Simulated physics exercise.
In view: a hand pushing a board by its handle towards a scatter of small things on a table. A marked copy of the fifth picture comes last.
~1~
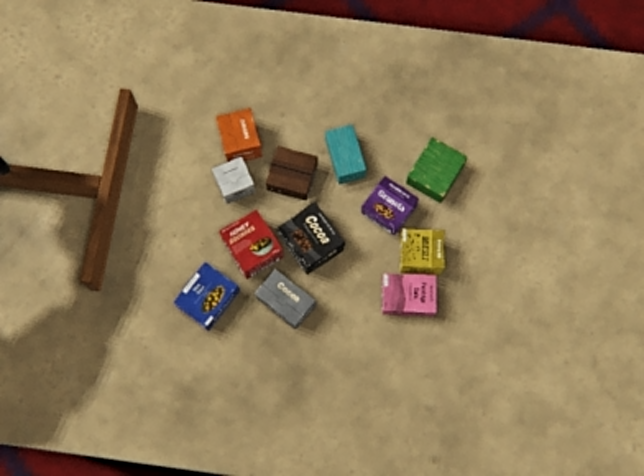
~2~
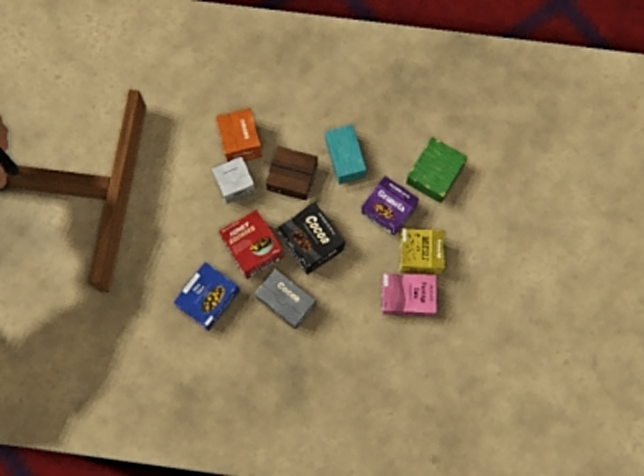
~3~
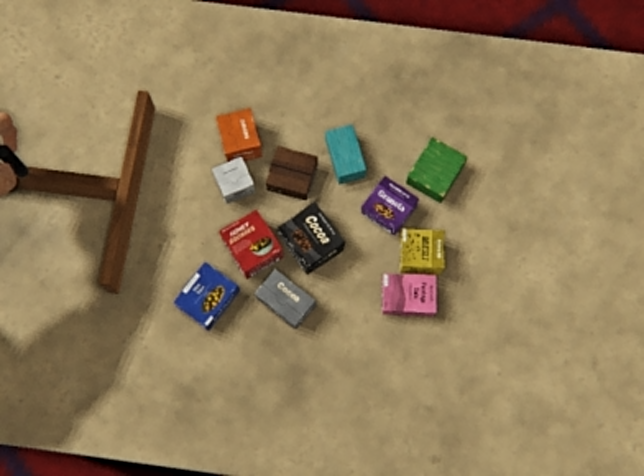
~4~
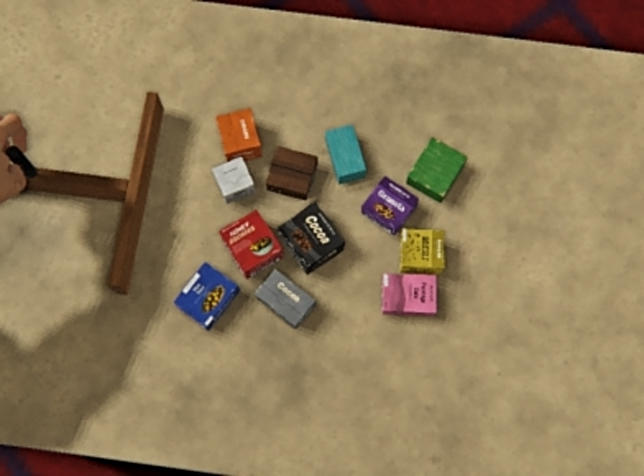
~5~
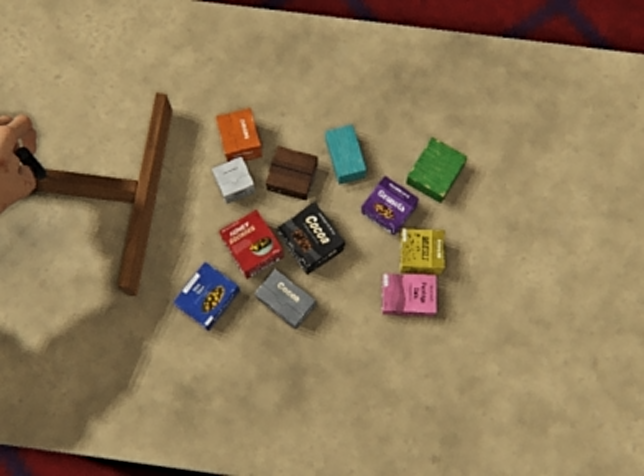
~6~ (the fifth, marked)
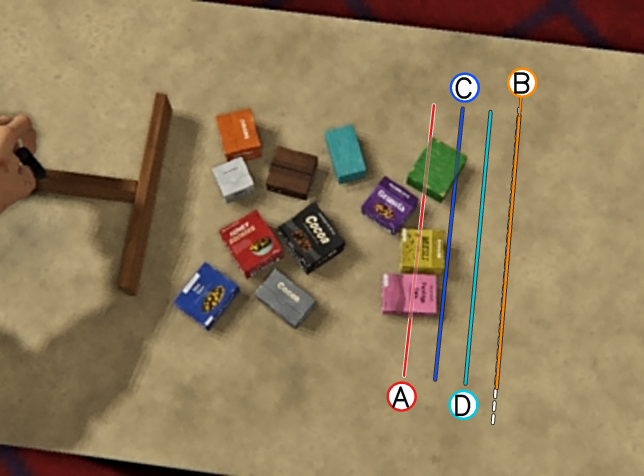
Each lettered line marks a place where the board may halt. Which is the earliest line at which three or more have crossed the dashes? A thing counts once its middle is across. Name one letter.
It can halt at A.
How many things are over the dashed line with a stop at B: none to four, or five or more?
It has five or more across.
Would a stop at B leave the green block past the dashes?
Yes.
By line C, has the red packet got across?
No.
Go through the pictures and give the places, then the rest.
In the first picture, pink packet (409, 295); yellow packet (422, 252); black packet (311, 238).
In the second picture, board (115, 184); blue box (207, 296).
In the third picture, board (125, 185); brown box (292, 174).
In the fourth picture, board (134, 186); turquoise block (345, 155).
In the fifth picture, board (143, 187); grey box (286, 300); green block (436, 170); red packet (252, 245).
On the marked copy, A at (420, 235); B at (509, 246); C at (449, 239); D at (479, 242); the dashed line at (507, 259).
With A. Early on, board (243, 200); green block (436, 170); yellow packet (422, 252); none across.
Further on, board (342, 213); pink packet (469, 308); yellow packet (467, 266); none across.
At the end, board (418, 222); pink packet (542, 319); yellow packet (542, 274); four across.
As for the rest, B gets twelve across, but is farther than needed; C gets seven across, but is farther than needed; D gets nine across, but is farther than needed.
